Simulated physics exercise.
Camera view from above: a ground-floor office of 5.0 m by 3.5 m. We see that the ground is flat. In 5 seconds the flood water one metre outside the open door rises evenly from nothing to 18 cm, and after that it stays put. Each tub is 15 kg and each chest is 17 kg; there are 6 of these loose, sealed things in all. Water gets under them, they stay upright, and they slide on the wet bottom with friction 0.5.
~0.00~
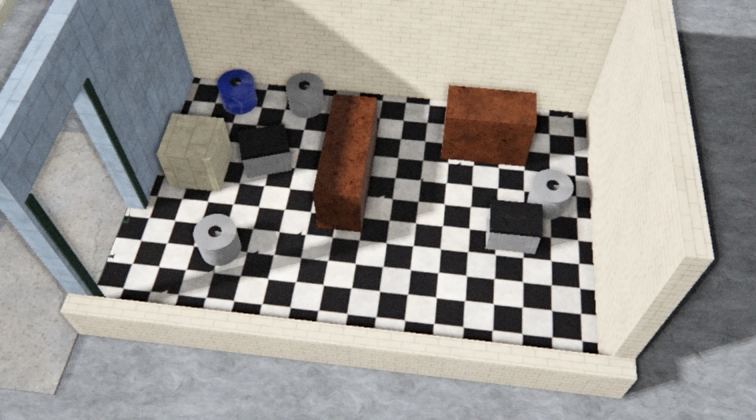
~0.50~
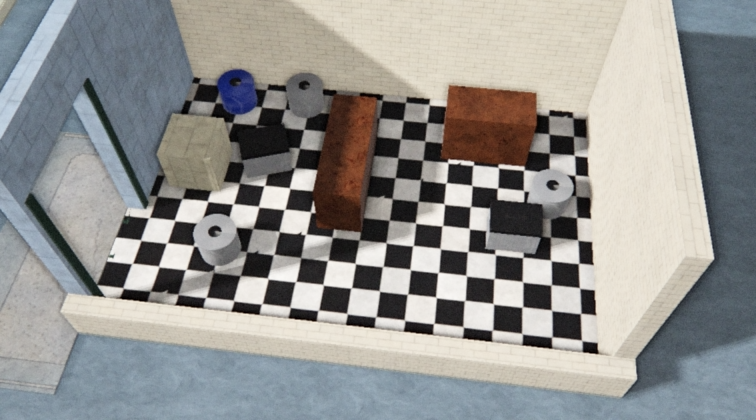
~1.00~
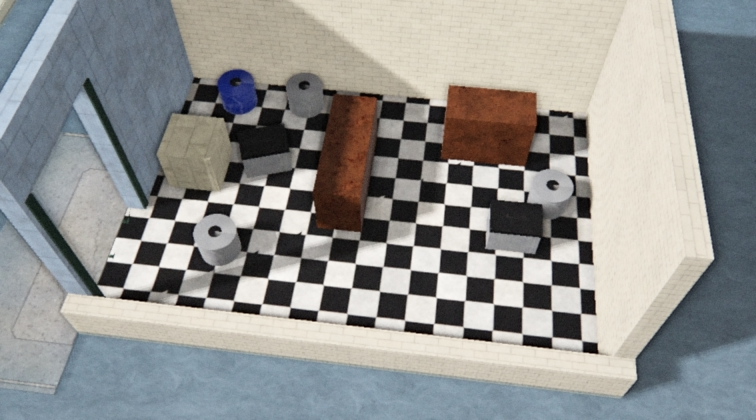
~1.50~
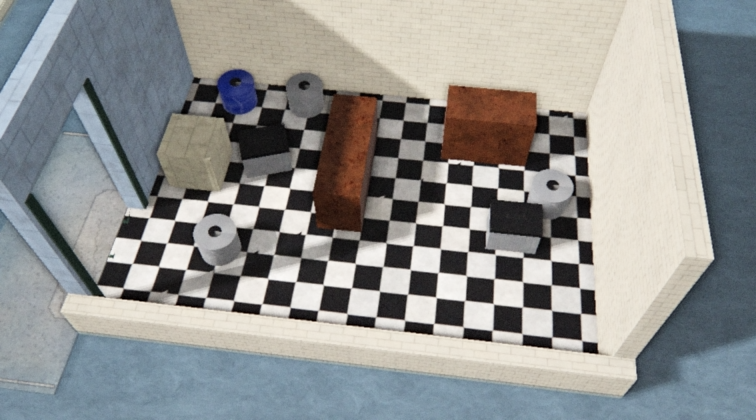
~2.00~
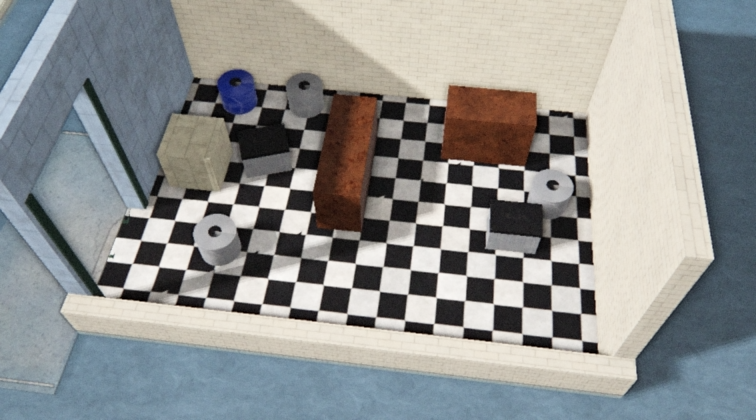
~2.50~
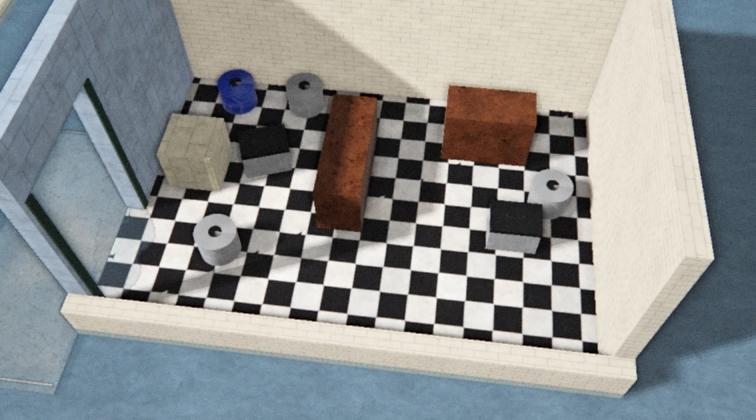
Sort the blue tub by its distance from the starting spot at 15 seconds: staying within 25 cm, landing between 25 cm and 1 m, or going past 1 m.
The blue tub stays within 25 cm.
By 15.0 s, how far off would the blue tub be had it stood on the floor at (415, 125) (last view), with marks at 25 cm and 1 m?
What happens is it creeps a short distance.
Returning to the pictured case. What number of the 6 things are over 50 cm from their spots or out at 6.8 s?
The number I get is 0.
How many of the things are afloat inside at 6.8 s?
Then: 0.
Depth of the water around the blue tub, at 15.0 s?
Depth: About 7 cm.
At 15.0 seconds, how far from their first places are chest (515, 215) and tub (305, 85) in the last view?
Respectively 140 and 10 cm.
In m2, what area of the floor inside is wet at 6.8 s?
9.5 m2.
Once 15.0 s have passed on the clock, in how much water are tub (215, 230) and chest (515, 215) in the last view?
Close to 10 and 12 centimetres.
After 3.5 s the blue tub is near (236, 82), 0.0 m from its start, aground; 0 afloat.
After 6.8 s the blue tub is near (236, 82), 0.0 m from its start, aground; 0 afloat.
After 11.0 s the blue tub is near (236, 82), 0.0 m from its start, aground; 0 afloat.
After 15.0 s the blue tub is near (236, 82), 0.0 m from its start, aground; 4 afloat.
